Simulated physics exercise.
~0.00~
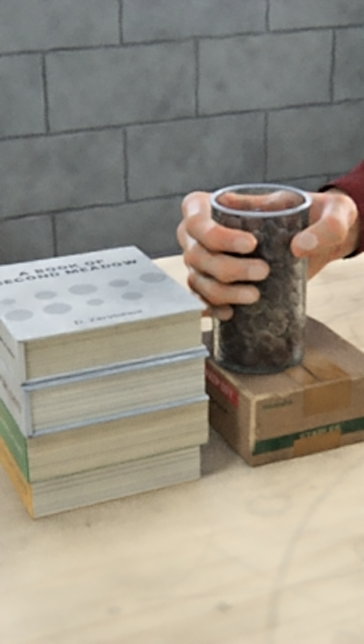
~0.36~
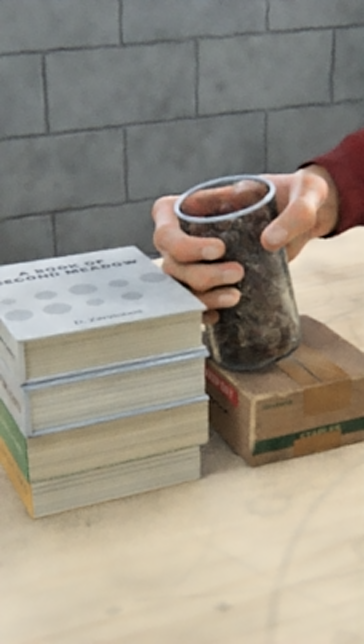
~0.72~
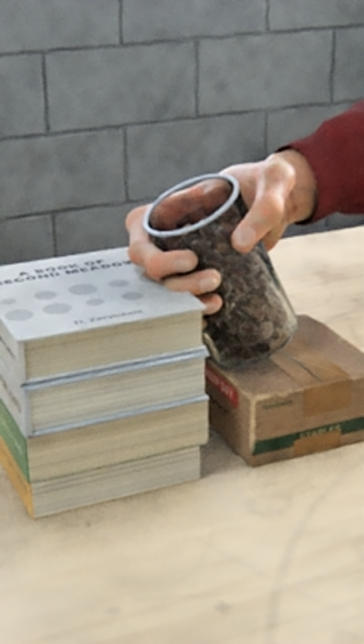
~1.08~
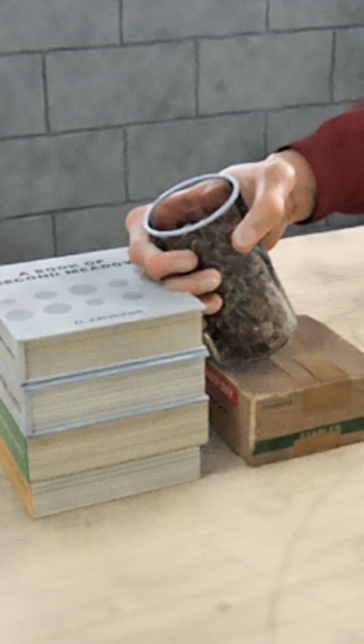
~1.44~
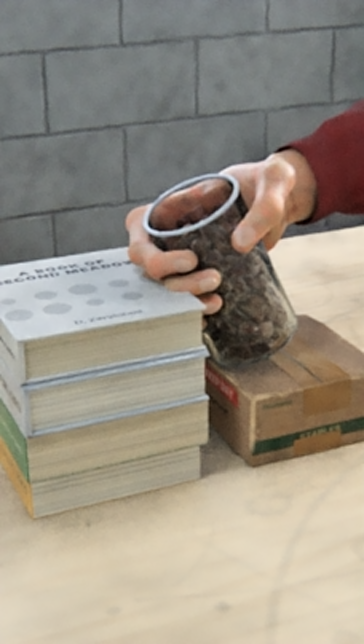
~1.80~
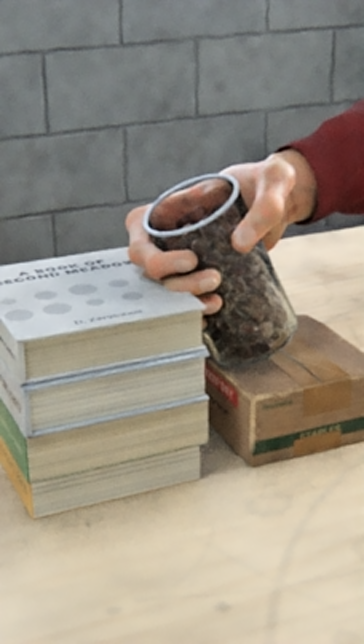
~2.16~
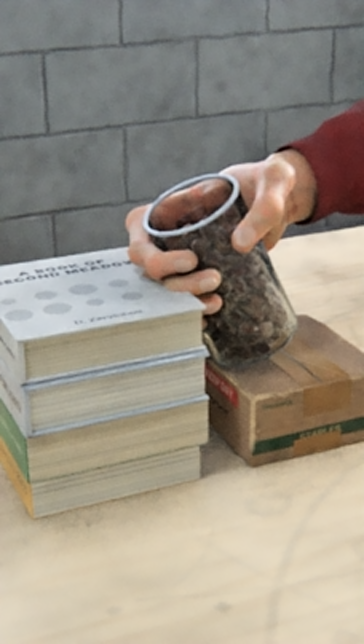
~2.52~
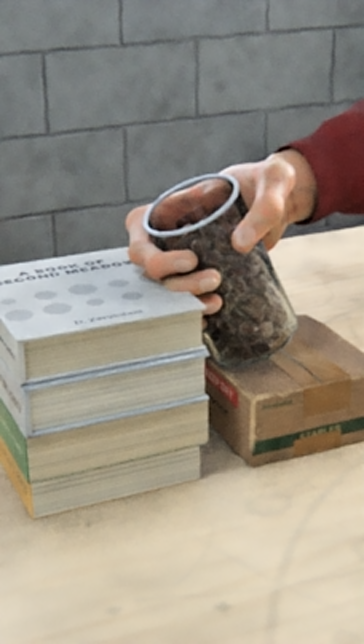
Two hands tip an open clear glass left until it leans on stacked books, spilling nothing.
